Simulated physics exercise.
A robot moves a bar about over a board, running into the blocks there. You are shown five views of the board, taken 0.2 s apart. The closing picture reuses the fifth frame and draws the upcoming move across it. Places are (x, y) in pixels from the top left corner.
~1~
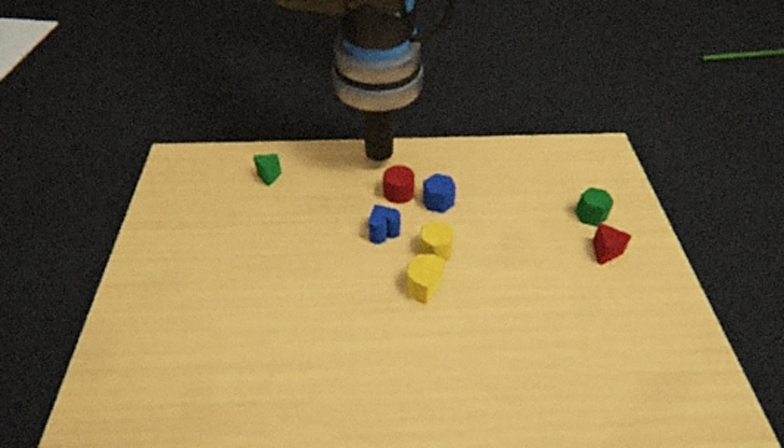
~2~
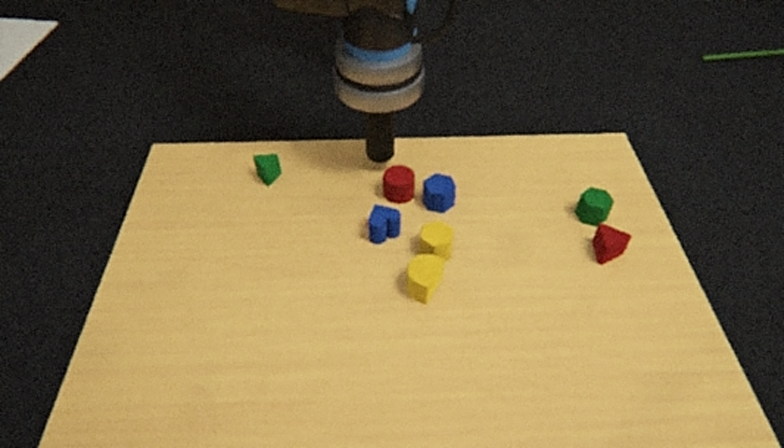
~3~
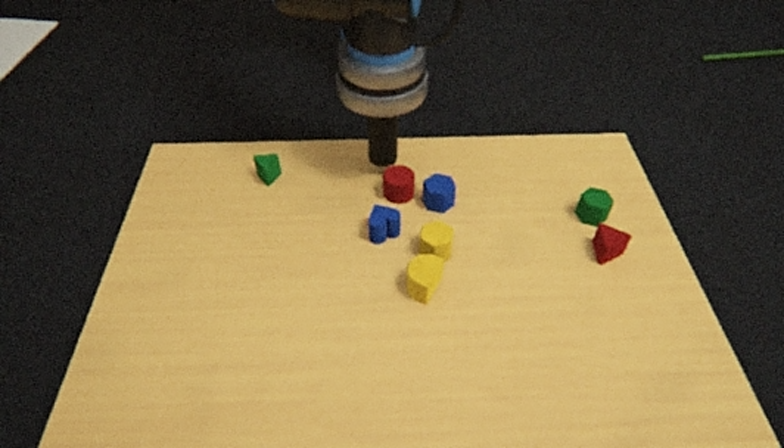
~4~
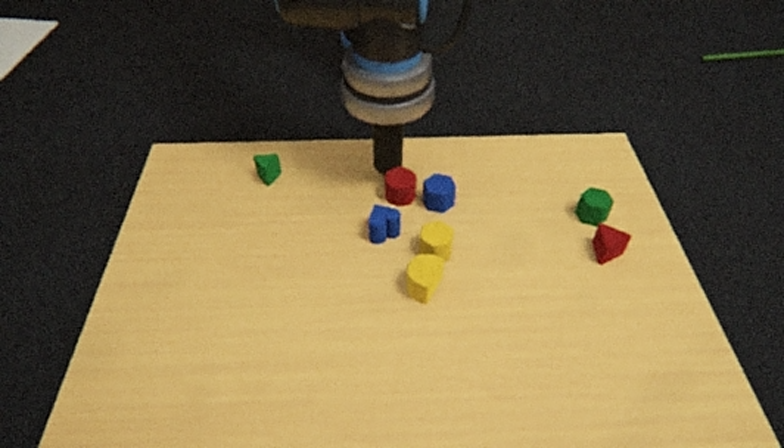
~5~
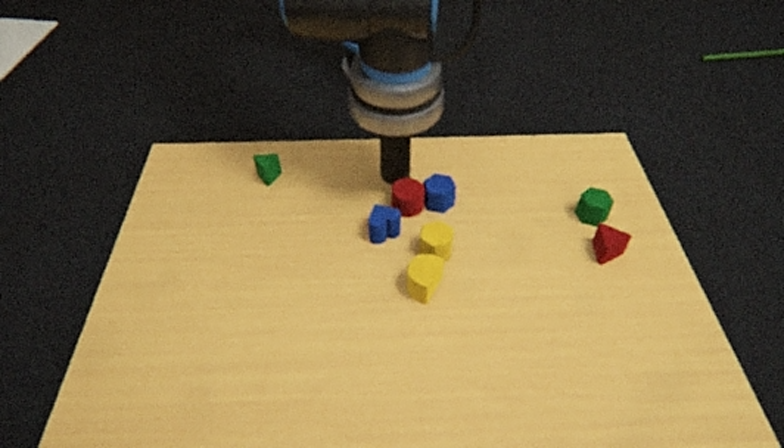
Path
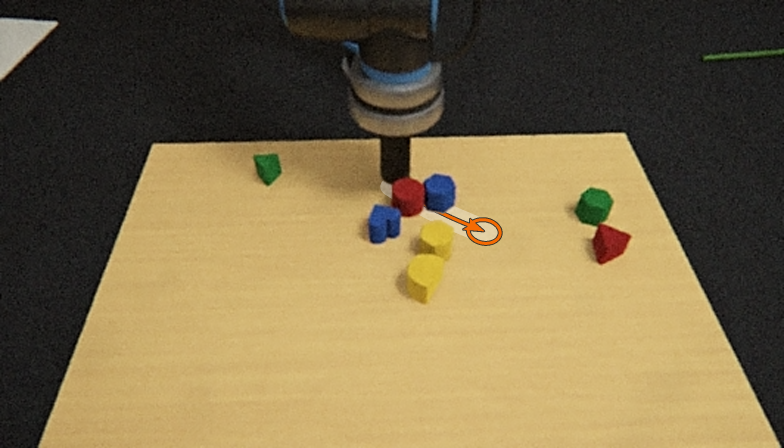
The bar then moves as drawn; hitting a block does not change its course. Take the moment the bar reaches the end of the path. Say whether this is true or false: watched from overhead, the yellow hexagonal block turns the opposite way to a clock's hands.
True.
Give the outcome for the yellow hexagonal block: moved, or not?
If the bar follows that path, the yellow hexagonal block ends up shifted.
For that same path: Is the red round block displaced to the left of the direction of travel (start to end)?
No, that is not what happens.
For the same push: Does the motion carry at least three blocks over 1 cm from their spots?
My answer is yes.
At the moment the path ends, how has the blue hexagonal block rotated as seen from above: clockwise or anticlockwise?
Anticlockwise.
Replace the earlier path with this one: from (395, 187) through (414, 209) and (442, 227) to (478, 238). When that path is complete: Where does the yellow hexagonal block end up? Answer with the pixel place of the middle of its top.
It comes to (461, 269).
The line goes from (395, 187) by way of (422, 203) and (451, 218) to (484, 231).
The first path, step by step. One third of the way, bar at (423, 191); red round block at (424, 207); blue hexagonal block at (454, 187), turned 30° anticlockwise.
Two thirds of the way, bar at (453, 206); red round block at (435, 218); yellow D-shaped block at (425, 270); yellow hexagonal block at (437, 244), turned 20° anticlockwise; blue hexagonal block at (484, 192), turned 80° anticlockwise.
At the end, bar at (486, 220); red round block at (435, 218); yellow D-shaped block at (425, 270); yellow hexagonal block at (437, 244), turned 20° anticlockwise; blue hexagonal block at (506, 194), turned 135° anticlockwise.
